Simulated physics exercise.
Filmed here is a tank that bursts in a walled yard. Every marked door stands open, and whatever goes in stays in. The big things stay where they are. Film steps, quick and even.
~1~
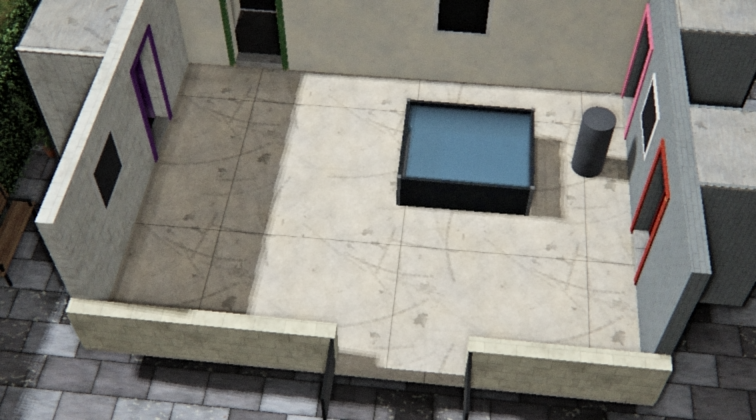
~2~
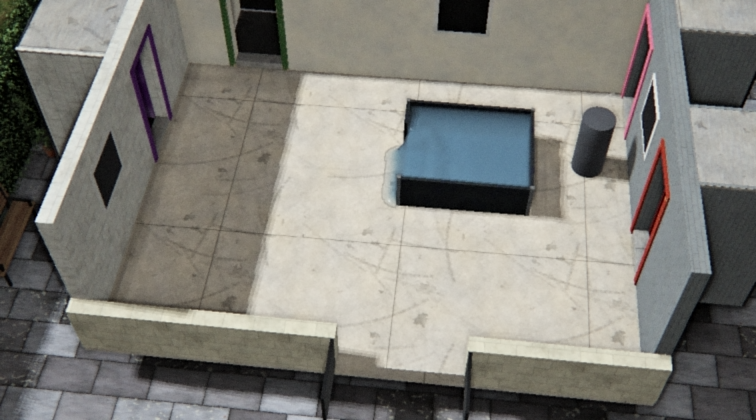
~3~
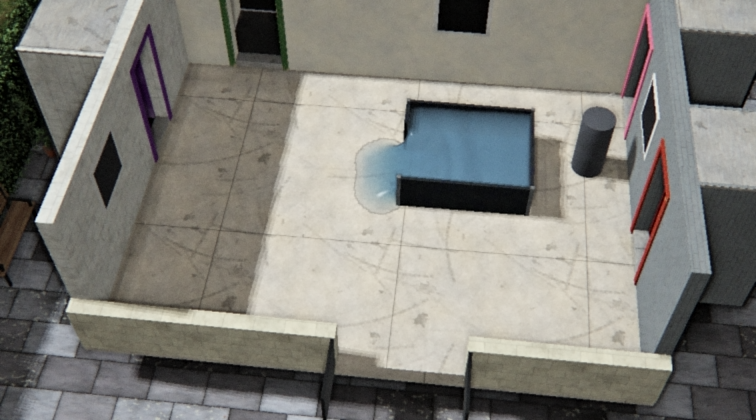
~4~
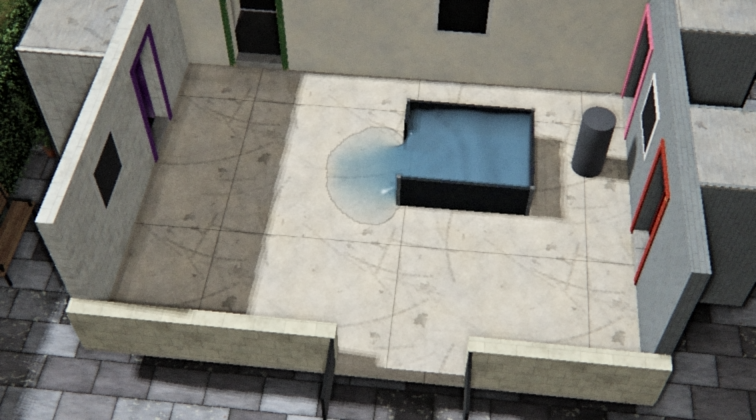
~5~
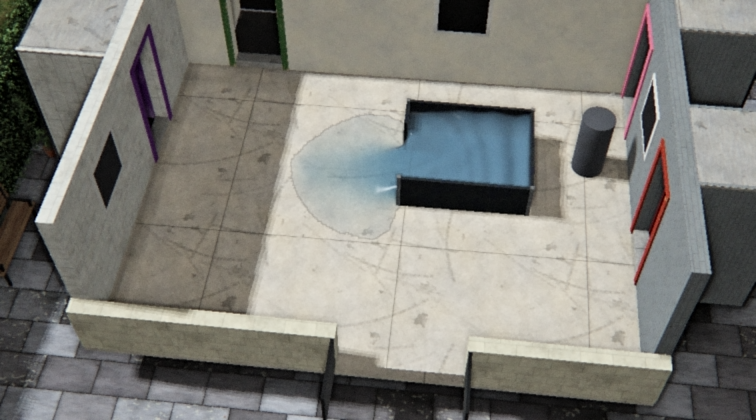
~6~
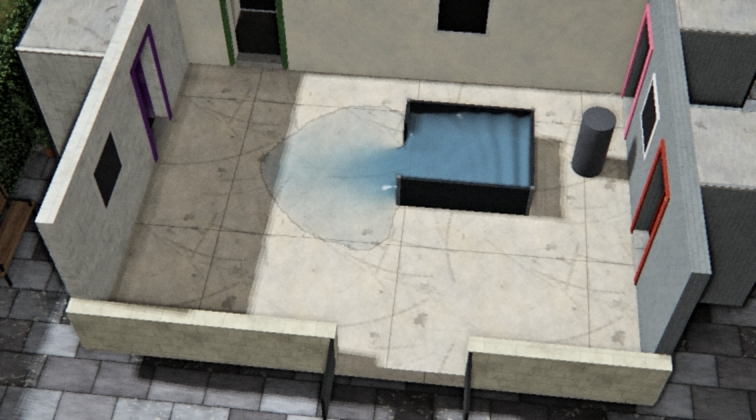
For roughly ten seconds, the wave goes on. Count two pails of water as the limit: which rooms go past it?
Outcome: The purple door will be over the cap, the pink door will be at or under the cap, the red door will be at or under the cap, the green door will be at or under the cap.
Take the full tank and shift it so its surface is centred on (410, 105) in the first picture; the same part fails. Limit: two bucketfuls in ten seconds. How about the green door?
Result for green: It doesn't reach it.
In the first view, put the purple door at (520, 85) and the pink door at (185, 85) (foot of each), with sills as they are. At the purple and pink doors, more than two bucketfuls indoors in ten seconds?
First purple door is not flooded, then pink door is flooded.
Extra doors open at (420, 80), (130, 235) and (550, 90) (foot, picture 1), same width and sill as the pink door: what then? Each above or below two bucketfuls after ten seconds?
The first new doorway comes up short, the second tops it, the third comes up short.
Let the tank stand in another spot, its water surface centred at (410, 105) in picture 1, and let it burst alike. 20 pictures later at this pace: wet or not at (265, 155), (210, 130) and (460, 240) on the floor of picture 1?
Points in turn: Inundated; inundated; not reached.
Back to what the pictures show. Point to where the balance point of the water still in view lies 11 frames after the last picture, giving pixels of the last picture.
Centre: Close to (353, 175).
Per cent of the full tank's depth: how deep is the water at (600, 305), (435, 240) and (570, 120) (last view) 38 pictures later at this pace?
In the order asked, some 0, 0 and 0 in a hundred.
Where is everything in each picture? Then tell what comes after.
In the first picture, still water in the tank at (468, 146).
In the second picture, the front is at (396, 149), out from the gap at (404, 169).
In the third picture, the front is at (364, 152), out from the gap at (404, 169).
In the fourth picture, water pours out at (403, 170) and has run to (333, 157).
In the fifth picture, the front is at (298, 160), out from the gap at (404, 169).
In the sixth picture, water pours out at (403, 169) and has run to (271, 158).
A moment on, water covers 30 % of the floor; the purple door wet at the sill, nothing in, the pink door not reached, the red door not reached, the green door not reached.
Next, water covers 45 % of the floor; the purple door over two buckets in, the pink door not reached, the red door not reached, the green door wet at the sill, nothing in.
Then, water covers 45 % of the floor; the purple door far over two buckets in, the pink door not reached, the red door not reached, the green door wet at the sill, nothing in.
Later, water covers 50 % of the floor; the purple door far over two buckets in, the pink door not reached, the red door not reached, the green door wet at the sill, nothing in.
In the end, water covers 80 % of the floor; the purple door far over two buckets in, the pink door not reached, the red door not reached, the green door wet at the sill, nothing in.
